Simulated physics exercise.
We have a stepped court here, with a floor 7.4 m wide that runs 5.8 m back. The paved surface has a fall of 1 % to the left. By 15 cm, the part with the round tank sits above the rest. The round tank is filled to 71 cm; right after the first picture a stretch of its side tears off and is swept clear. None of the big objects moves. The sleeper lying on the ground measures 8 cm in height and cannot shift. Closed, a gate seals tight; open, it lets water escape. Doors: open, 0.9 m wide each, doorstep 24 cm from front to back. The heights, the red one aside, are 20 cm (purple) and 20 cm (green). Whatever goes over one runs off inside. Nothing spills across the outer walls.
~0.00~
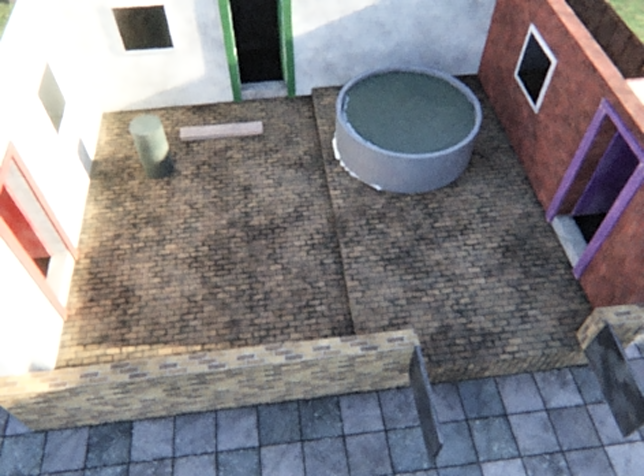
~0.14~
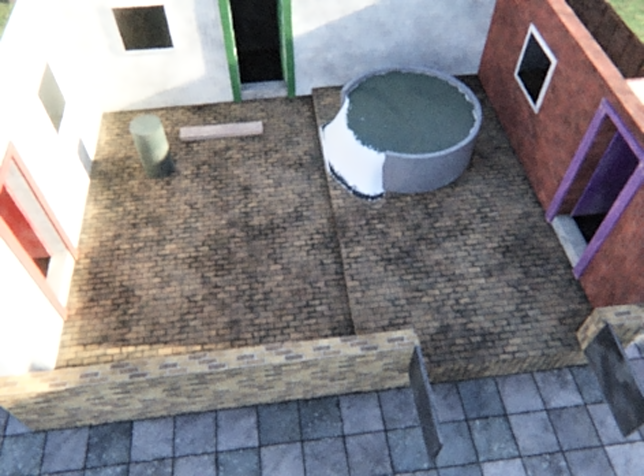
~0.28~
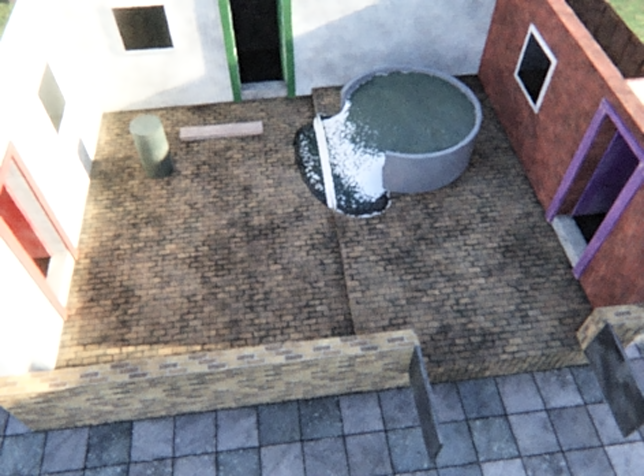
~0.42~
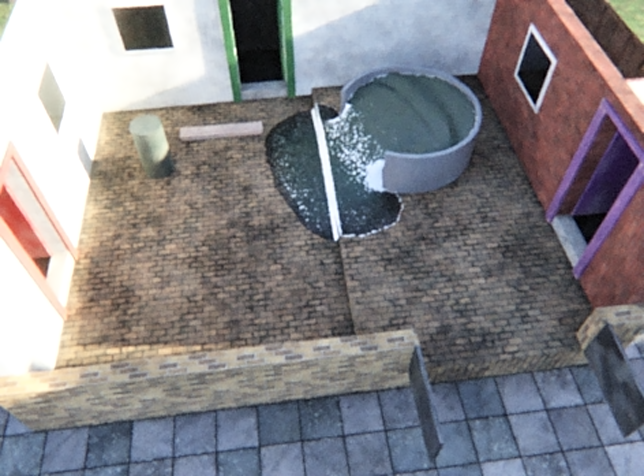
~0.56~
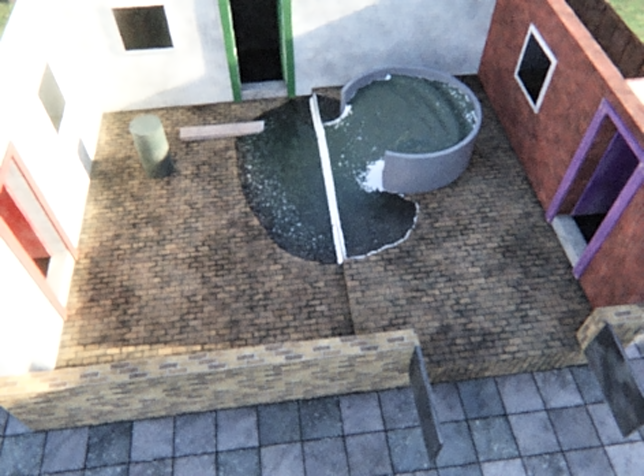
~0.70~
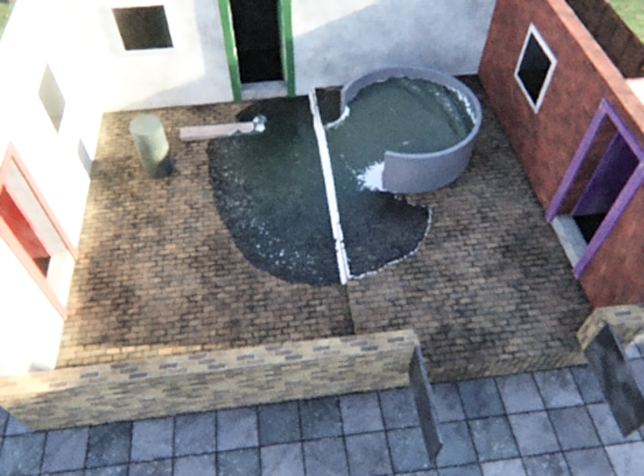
In the video, the left side of a round tank in a walled brick courtyard opens up, and water gushes out over a low step, spreading across the paving in a widening dark pool that reaches a pale beam.
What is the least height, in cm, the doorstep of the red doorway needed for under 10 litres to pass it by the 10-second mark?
About 24 cm.
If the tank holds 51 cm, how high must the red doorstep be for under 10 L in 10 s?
The step needs to be some 17 cm.
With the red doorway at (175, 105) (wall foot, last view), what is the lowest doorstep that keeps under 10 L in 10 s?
It needs roughly 13.5 cm.
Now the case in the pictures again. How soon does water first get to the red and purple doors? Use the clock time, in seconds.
Arrival: Red 1.6 s, purple not within the 10 s.
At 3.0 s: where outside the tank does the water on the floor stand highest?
Look close to (51, 389).
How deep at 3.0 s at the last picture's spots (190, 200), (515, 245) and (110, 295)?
Around 5 cm, 0 cm and 16 cm.
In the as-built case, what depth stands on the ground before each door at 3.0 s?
Lab note, cm: Red 24; purple 0; green 3.
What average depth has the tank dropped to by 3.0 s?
I'd put it at some 20 centimetres on average.
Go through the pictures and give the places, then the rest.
In the first frame, the round tank at (408, 111) is whole and still, 71 cm deep; the red door at (42, 244) is dry.
In the second frame, the front is at (324, 129), 0.3 m from the gap at (345, 150); 0.5 m2 of floor is wet, 71 cm left at the back.
In the third frame, water pours out at (345, 152) and has run 0.8 m, to (335, 205); about 10 cm deep outside, 71 cm at the back.
In the fourth frame, the gap is at (345, 153), the front 1.3 m out at (271, 138); the back of the round tank holds 71 cm.
In the fifth frame, the gap is at (345, 153), the front 1.8 m out at (242, 136); the back of the round tank holds 64 cm.
In the sixth frame, water pours out at (345, 153) and has run 2.3 m, to (252, 256); about 5 cm deep outside, 60 cm at the back; the red door at (42, 244), 4.8 m from the gap, is still 2.5 m from the nearest water.
After 1.4 s water covers 50 % of the floor, deepest (29 cm) near (341, 165); it has not reached the red door.
After 3.0 s water covers 60 % of the floor, deepest (42 cm) near (51, 389); 24 cm at the red door, 12 litres in over its 22 cm doorstep.
After 10.0 s water covers 60 % of the floor, deepest (20 cm) near (175, 165); 15 cm at the red door, 16 litres in over its 22 cm doorstep.
At the red door as built, the water arrived by 1.6 s and peaked near 30 cm at 2.0 s.
With a doorstep of 21 cm, 21 litres would have come in within the 10 s; with 28.5 cm, 1 litre. So under 10 litres takes about 24 cm.
